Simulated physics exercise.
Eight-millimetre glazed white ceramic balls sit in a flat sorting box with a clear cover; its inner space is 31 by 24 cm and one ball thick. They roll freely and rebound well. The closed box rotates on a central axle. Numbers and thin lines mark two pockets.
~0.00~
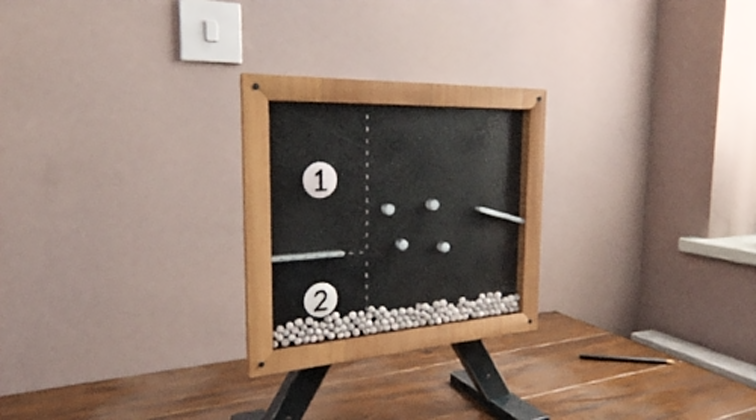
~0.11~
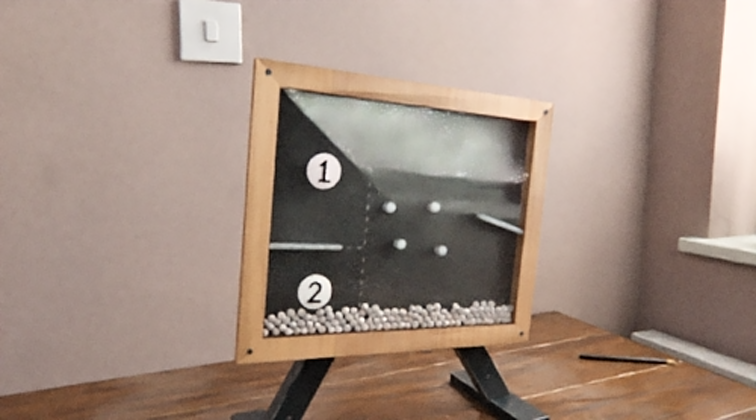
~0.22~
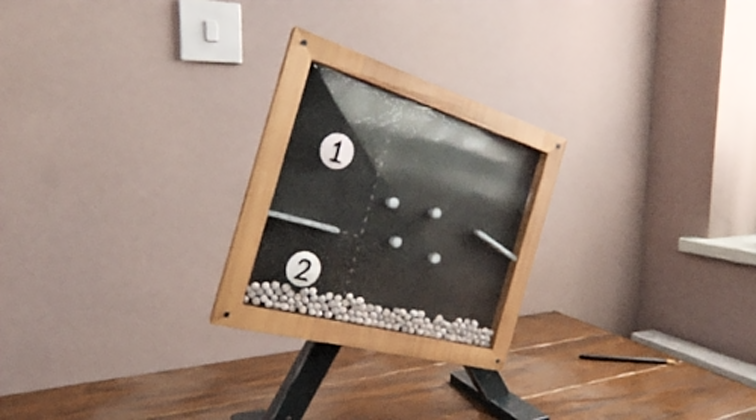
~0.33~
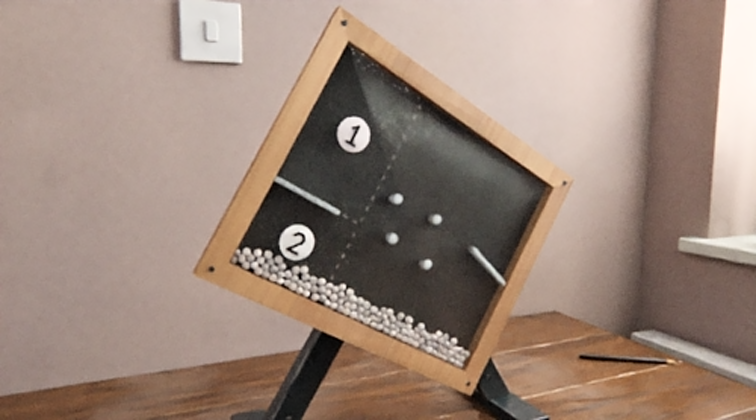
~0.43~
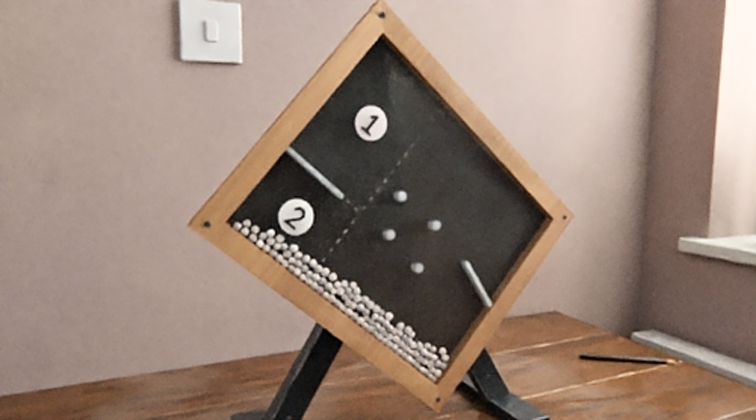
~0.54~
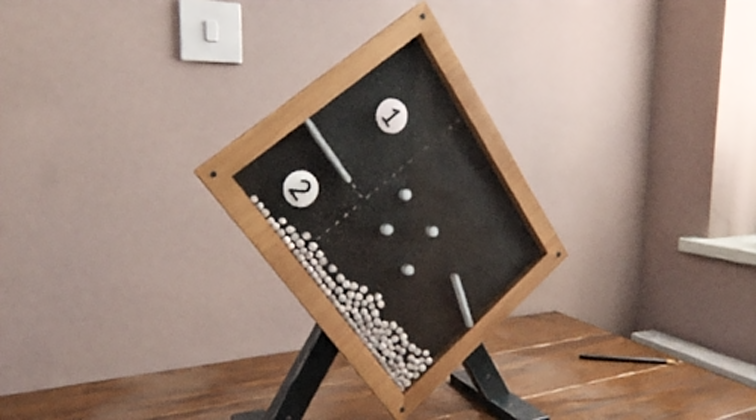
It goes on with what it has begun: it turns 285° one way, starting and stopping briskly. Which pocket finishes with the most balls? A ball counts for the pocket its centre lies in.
Answer: 1.
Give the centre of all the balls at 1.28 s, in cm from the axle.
About 13 cm left and 3 cm below.
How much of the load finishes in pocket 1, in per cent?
Roughly 100 per cent.
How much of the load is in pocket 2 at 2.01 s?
Some 0 per cent.
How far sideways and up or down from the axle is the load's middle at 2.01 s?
Some 1 cm left and 10 cm below.
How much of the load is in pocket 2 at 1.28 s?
Some 0 per cent.
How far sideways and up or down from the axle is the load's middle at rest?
Some 8 cm left and 11 cm below.
After 1.28 s, it stands 138° clockwise; the balls' middle is 13 cm left of and 3 cm below the centre; nothing in the marked areas.
After 2.01 s, it has come round 221° clockwise; the balls' middle is 1 cm left of and 10 cm below the centre; no. 1, 60 %.
After 2.64 s, it has come round 285° clockwise; the balls' middle is 9 cm left of and 11 cm below the centre; no. 1, 100 %.
At rest by 3.6 s, it has come round 285° clockwise; no. 1, 100 %, no. 2, 0 %.
